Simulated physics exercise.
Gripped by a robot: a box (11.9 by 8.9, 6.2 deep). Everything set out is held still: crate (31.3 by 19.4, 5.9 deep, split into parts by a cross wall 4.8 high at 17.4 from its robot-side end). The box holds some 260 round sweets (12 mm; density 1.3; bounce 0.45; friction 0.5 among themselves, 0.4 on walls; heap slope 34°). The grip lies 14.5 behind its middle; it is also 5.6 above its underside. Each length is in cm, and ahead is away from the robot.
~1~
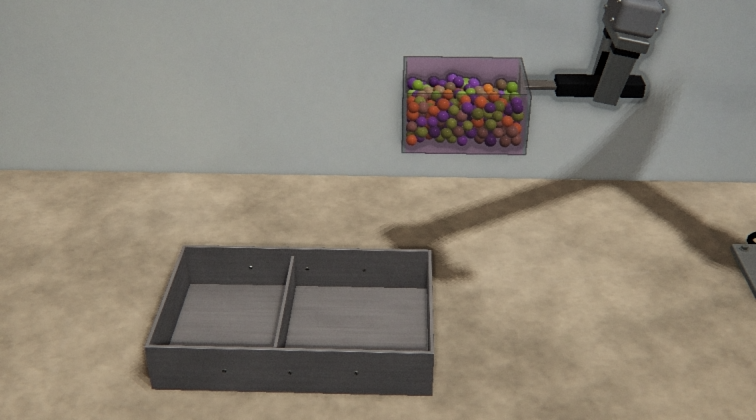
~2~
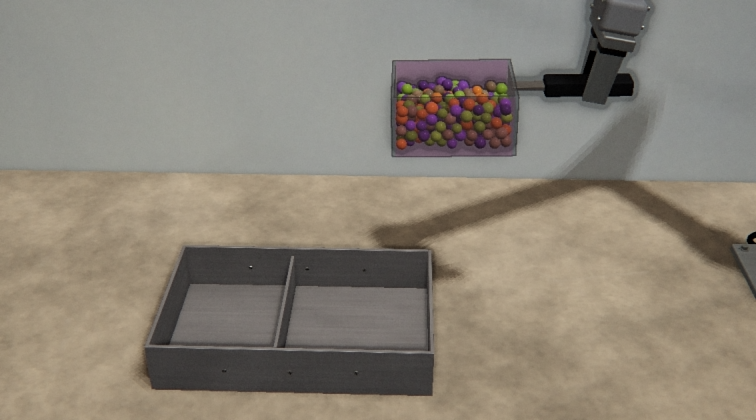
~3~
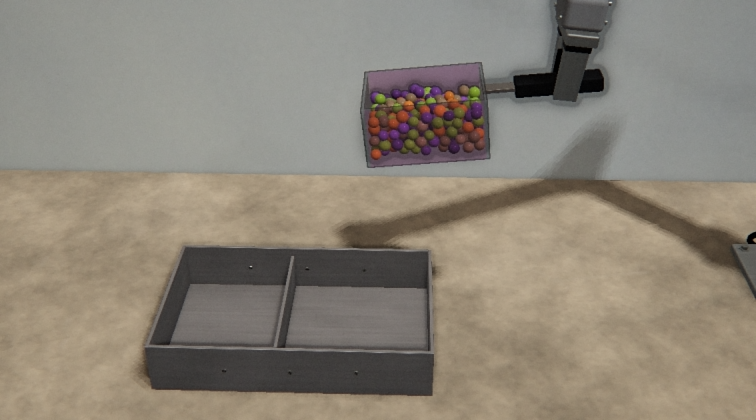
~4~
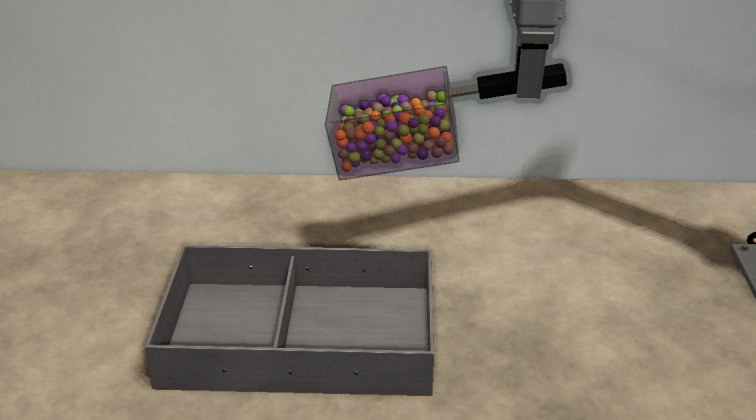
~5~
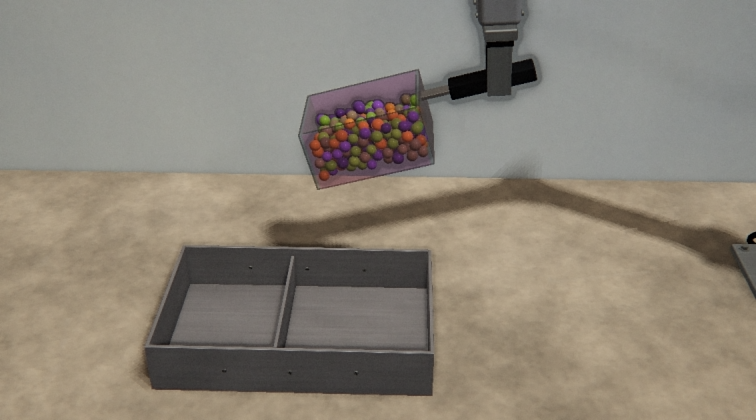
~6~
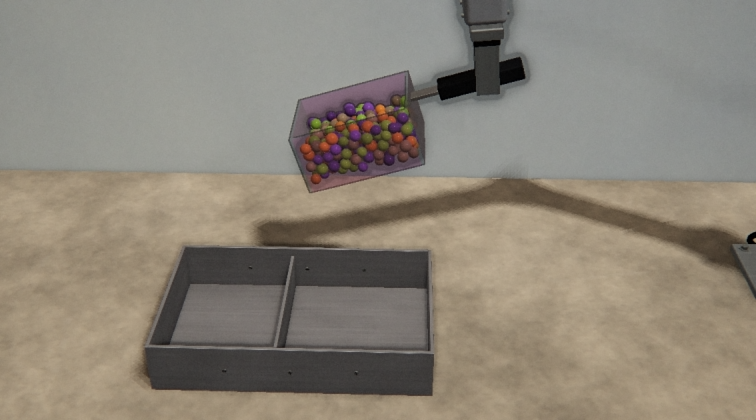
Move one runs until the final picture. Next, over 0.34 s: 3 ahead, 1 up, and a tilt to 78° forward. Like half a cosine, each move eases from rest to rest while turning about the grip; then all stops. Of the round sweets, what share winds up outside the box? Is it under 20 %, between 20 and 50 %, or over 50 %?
It is between 20 and 50 %.
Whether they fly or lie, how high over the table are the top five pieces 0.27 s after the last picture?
Those pieces are roughly 26 cm high.
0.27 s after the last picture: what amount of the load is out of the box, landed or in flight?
About 0 per cent so far.
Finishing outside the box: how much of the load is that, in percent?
Estimate: About 30 %.
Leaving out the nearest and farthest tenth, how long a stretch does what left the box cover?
About 12 cm.
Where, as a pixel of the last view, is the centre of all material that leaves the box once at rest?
Around (350, 333) in the last view.
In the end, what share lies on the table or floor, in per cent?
Near 0 in a hundred.
Then, 0.14 s later, tilted 38° forward, highest piece 28 above the table; 265 in the box.
Then, 0.27 s later, tilted 72° forward, highest piece 26 above the table; 265 in the box.
Then, 0.54 s later, tilted 78° forward, highest piece 26 above the table; 250 in the box, 11 in the robot-side part, 4 in flight or on a rim.
Then, 1.59 s later, tilted 78° forward, highest piece 26 above the table; 181 in the box, 84 in the robot-side part.
At rest, 181 in the box, 84 in the robot-side part. That is 32 % outside the box.
